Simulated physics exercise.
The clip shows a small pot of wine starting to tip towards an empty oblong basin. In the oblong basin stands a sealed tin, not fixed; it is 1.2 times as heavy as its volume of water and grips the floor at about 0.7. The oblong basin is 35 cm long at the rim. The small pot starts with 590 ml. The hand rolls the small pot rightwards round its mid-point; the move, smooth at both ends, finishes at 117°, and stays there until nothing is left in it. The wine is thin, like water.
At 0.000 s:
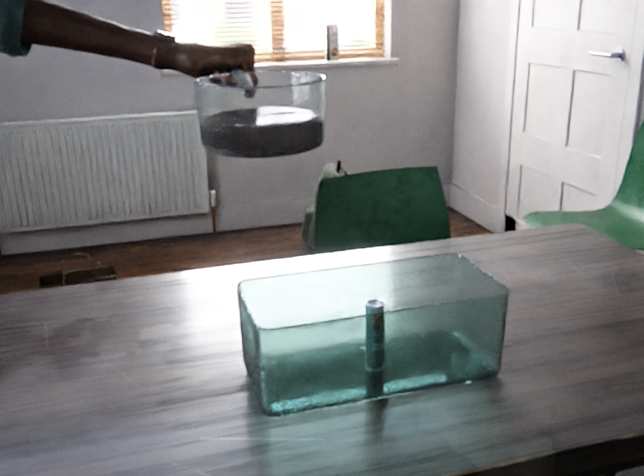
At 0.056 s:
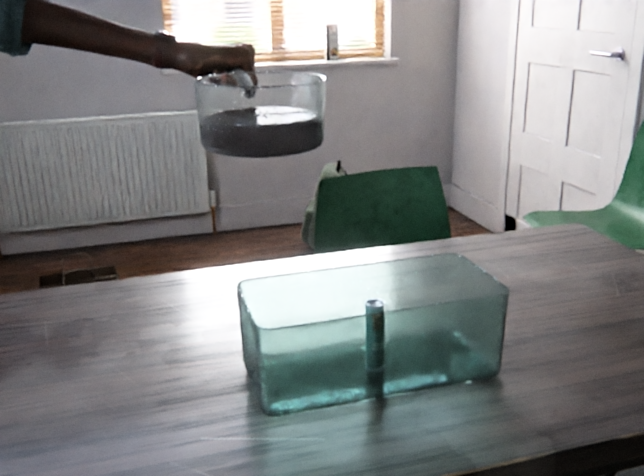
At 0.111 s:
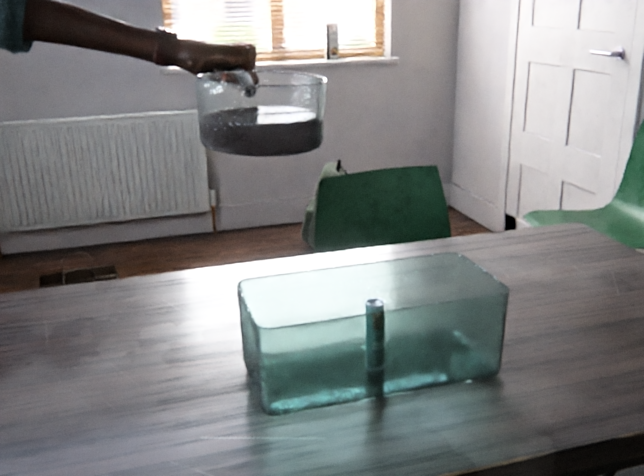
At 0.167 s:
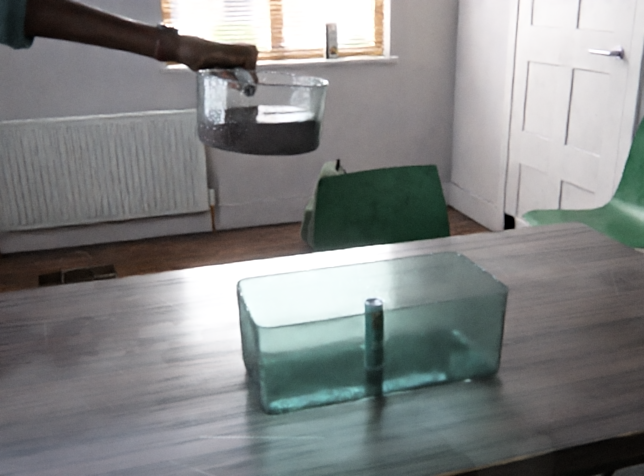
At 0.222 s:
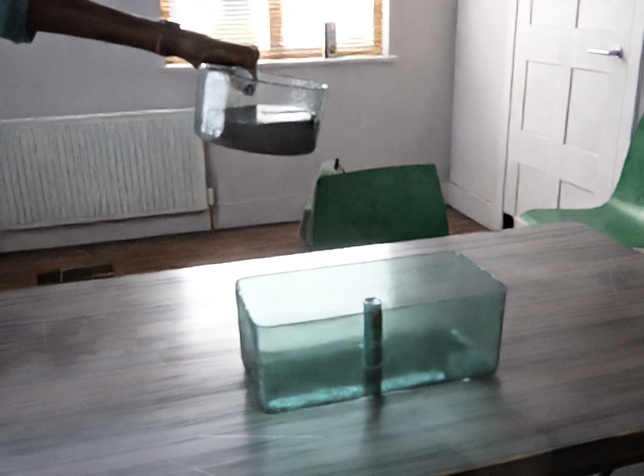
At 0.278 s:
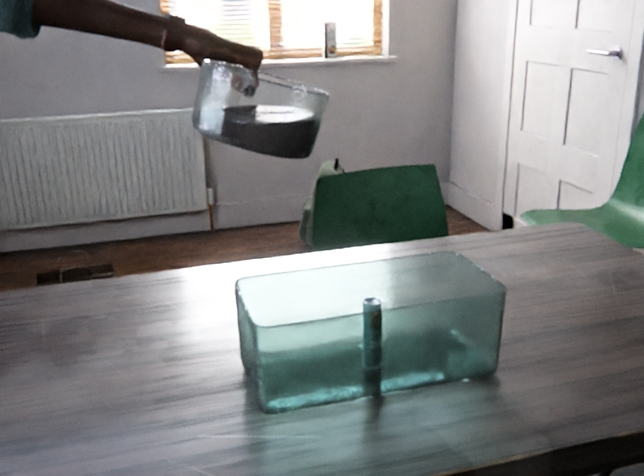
A hand held a small clear pot of dark liquid above a table with an empty, greenish glass basin and an upright tin, then slowly tilted the pot to the right.
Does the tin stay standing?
It topples.
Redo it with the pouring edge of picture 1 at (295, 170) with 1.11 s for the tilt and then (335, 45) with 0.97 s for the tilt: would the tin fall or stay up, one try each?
First it remains upright; then it goes over.
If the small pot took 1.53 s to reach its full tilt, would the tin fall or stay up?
Then it topples.
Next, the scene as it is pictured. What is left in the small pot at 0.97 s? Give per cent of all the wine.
Near 8 in a hundred.
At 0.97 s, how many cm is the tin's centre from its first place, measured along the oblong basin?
Some 0 cm.
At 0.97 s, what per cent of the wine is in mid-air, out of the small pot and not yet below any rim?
Near 26 in a hundred.
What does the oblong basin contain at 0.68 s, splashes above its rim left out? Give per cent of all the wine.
Near 1 in a hundred.
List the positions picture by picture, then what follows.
In the first picture, tilt 0°; pouring edge (322, 78); surface from (202, 121) to (318, 113); the oblong basin's rim runs from (246, 306) to (484, 273); the tin's top is at (375, 306).
In the second picture, tilt 1°; pouring edge (322, 78); surface from (201, 120) to (318, 112).
In the third picture, tilt 3°; pouring edge (323, 80); surface from (201, 119) to (318, 112).
In the fourth picture, tilt 6°; pouring edge (324, 83); surface from (199, 118) to (317, 112).
In the fifth picture, tilt 11°; pouring edge (324, 88); surface from (197, 115) to (315, 112).
In the sixth picture, tilt 17°; pouring edge (325, 95); surface from (195, 115) to (316, 112).
Then, 0.68 s in, the tilt is 78° and 57 per cent is still to pour; the tin stands where it began.
Then, 0.97 s in, the tilt is 113° and 8 per cent is still to pour; the tin stands where it began.
Then, 1.28 s in, the tilt is 117° and 0 per cent is still to pour; the tin leans 46°.
Then, 1.61 s in, the tilt is 117° and 0 per cent is still to pour; the tin lies on its side.
Finally, the tin lies on its side.
